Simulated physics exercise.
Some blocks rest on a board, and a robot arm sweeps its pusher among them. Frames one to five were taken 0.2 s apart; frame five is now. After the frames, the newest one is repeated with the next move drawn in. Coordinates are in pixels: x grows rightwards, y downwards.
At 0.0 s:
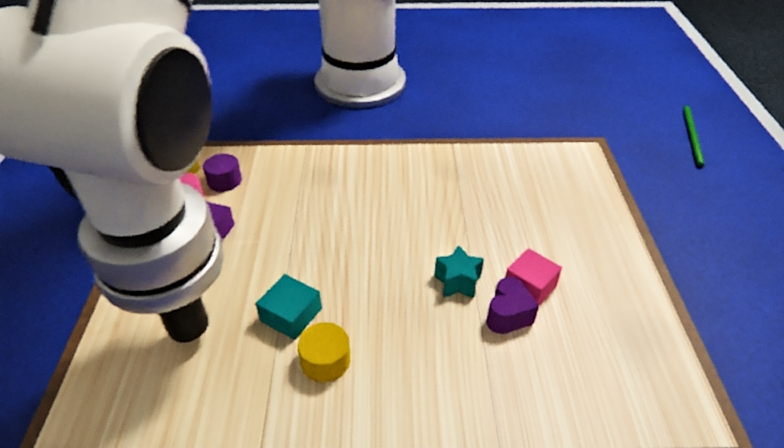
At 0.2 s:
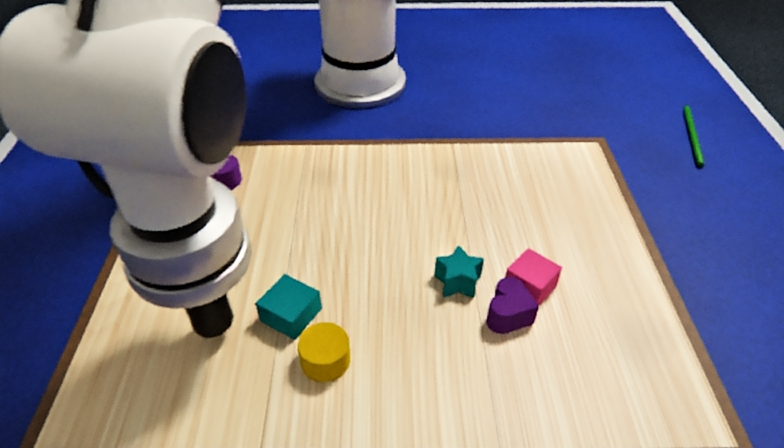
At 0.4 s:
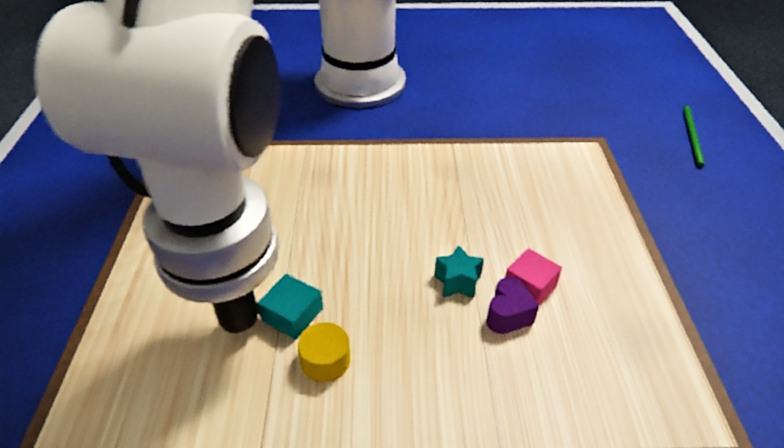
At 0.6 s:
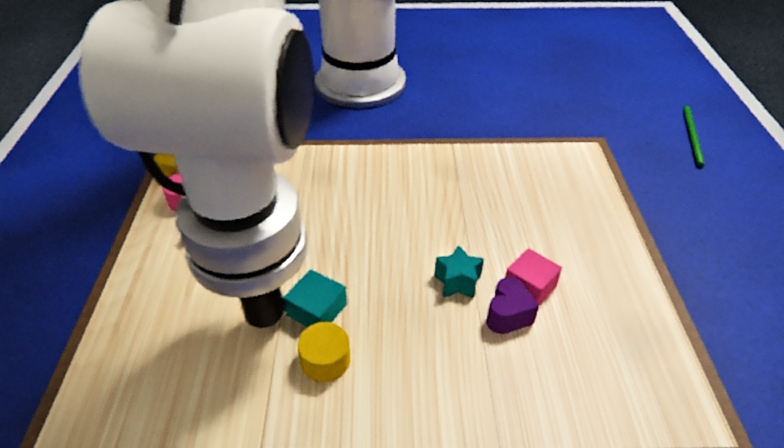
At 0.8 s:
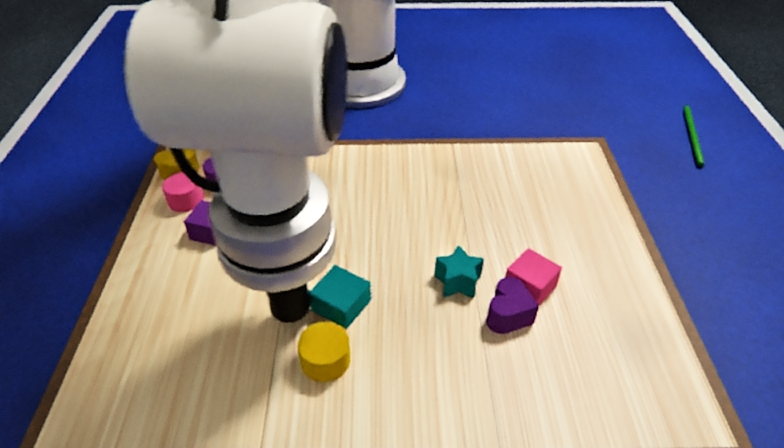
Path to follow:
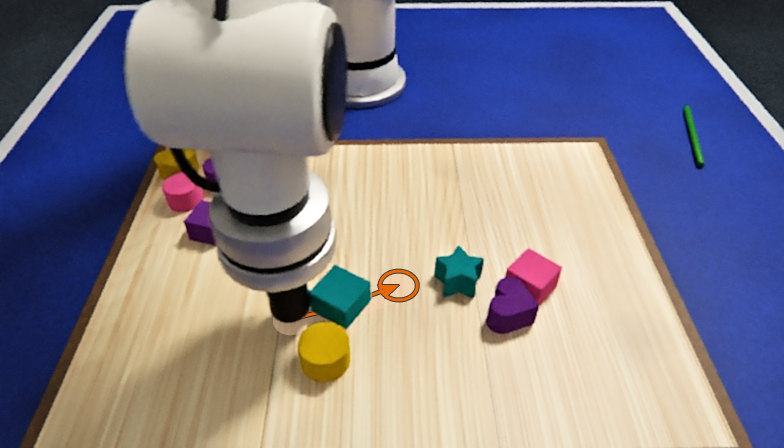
A white robot arm with a black pusher reaches over the left side of a pale wooden board on a blue surface, seen from above at an angle by a still camera. A turquoise block and yellow cylinder sit near it, with a turquoise star, pink block and purple heart farther right. The arm sweeps right, meets the turquoise block and pushes it a short way right.
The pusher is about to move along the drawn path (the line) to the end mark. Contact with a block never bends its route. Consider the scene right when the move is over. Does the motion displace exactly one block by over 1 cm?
No, I don't think so.
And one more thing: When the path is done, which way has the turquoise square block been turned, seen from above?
Direction: Clockwise.
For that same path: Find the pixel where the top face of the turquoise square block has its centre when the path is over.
Located at (441, 268).
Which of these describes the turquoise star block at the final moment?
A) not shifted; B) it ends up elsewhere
My answer is option B.
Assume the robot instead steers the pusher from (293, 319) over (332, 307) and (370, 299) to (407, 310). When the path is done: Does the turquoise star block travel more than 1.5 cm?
Short answer: Yes.
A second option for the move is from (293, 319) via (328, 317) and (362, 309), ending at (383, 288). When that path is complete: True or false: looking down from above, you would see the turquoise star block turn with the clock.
Verdict: True.
The line goes from (293, 319) by way of (348, 303) to (399, 285).
On the path given first. One third of the way, pusher (331, 298); turquoise square block (379, 280).
Two thirds of the way, pusher (366, 286); turquoise square block (409, 274), turned 35° clockwise.
At the end, pusher (399, 275); yellow circle unmoved; turquoise square block (441, 268), turned 50° clockwise; turquoise star block (483, 263).
